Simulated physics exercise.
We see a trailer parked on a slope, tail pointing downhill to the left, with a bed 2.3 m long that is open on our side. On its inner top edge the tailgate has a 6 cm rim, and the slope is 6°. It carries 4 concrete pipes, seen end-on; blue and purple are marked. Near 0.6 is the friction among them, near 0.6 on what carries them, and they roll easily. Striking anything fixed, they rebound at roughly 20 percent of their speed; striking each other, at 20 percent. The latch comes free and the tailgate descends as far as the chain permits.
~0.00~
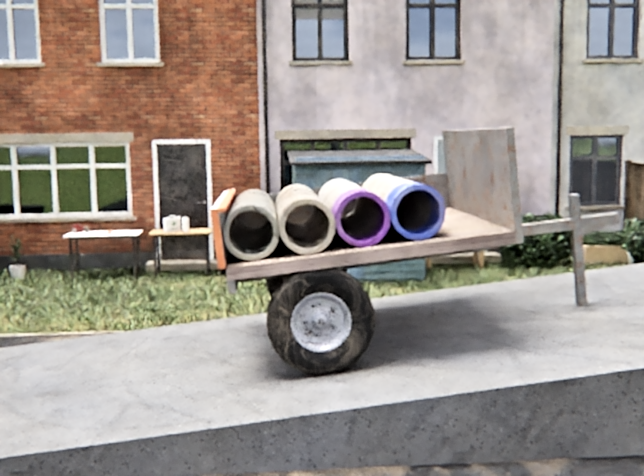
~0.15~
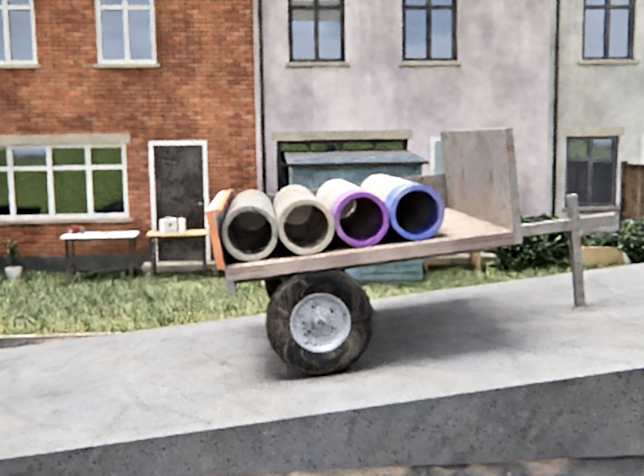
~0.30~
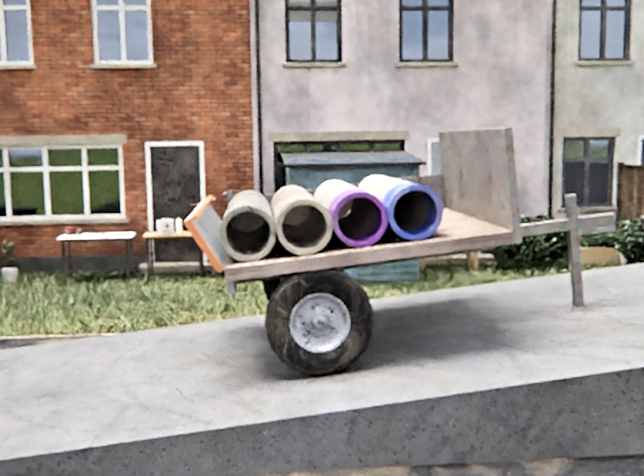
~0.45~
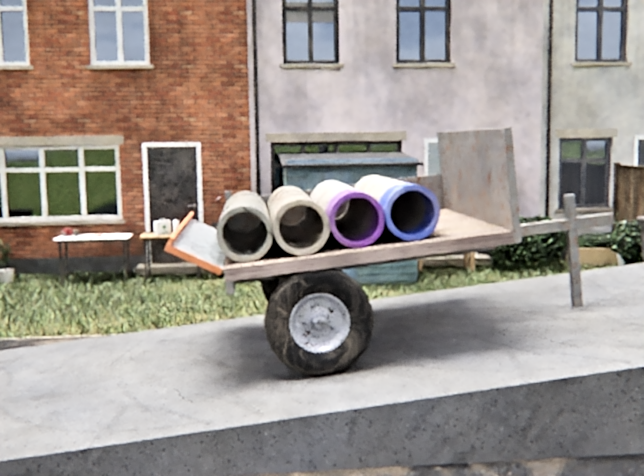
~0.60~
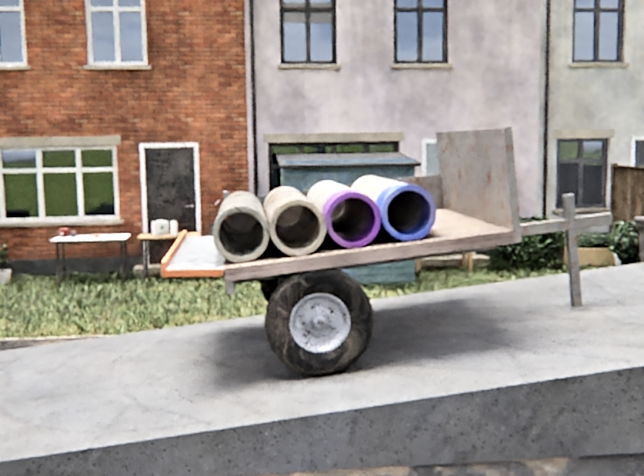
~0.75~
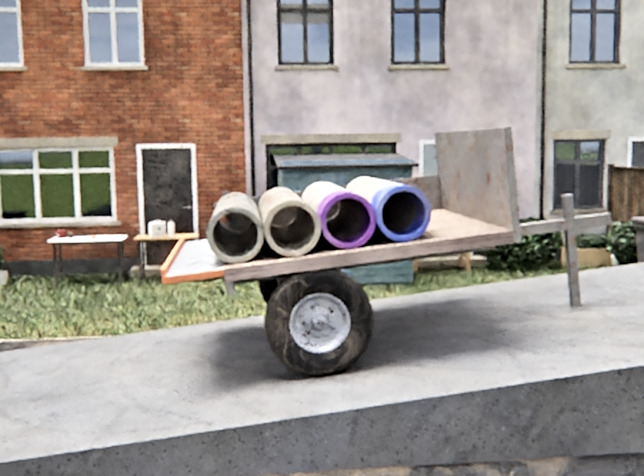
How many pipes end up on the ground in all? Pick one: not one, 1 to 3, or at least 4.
Not one.
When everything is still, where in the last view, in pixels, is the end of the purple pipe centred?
It ends up close to (294, 228).
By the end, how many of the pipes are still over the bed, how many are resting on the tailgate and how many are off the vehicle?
That gives 3, then 1, then 0.
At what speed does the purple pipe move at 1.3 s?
Its speed is roughly 0.5 m/s.
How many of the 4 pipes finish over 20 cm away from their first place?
Count: 4.
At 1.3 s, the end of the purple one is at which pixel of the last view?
I'd point to somewhere near (319, 225).
Then, 1.3 s in, blue is on the bed, 120 cm short of the hinge, rolling left; purple is on the bed, 75 cm short of the hinge, rolling left; 0 of 4 are out.
In the end (1.9 s), blue is on the bed, 100 cm short of the hinge; purple is on the bed, 55 cm short of the hinge; 0 of 4 are out.
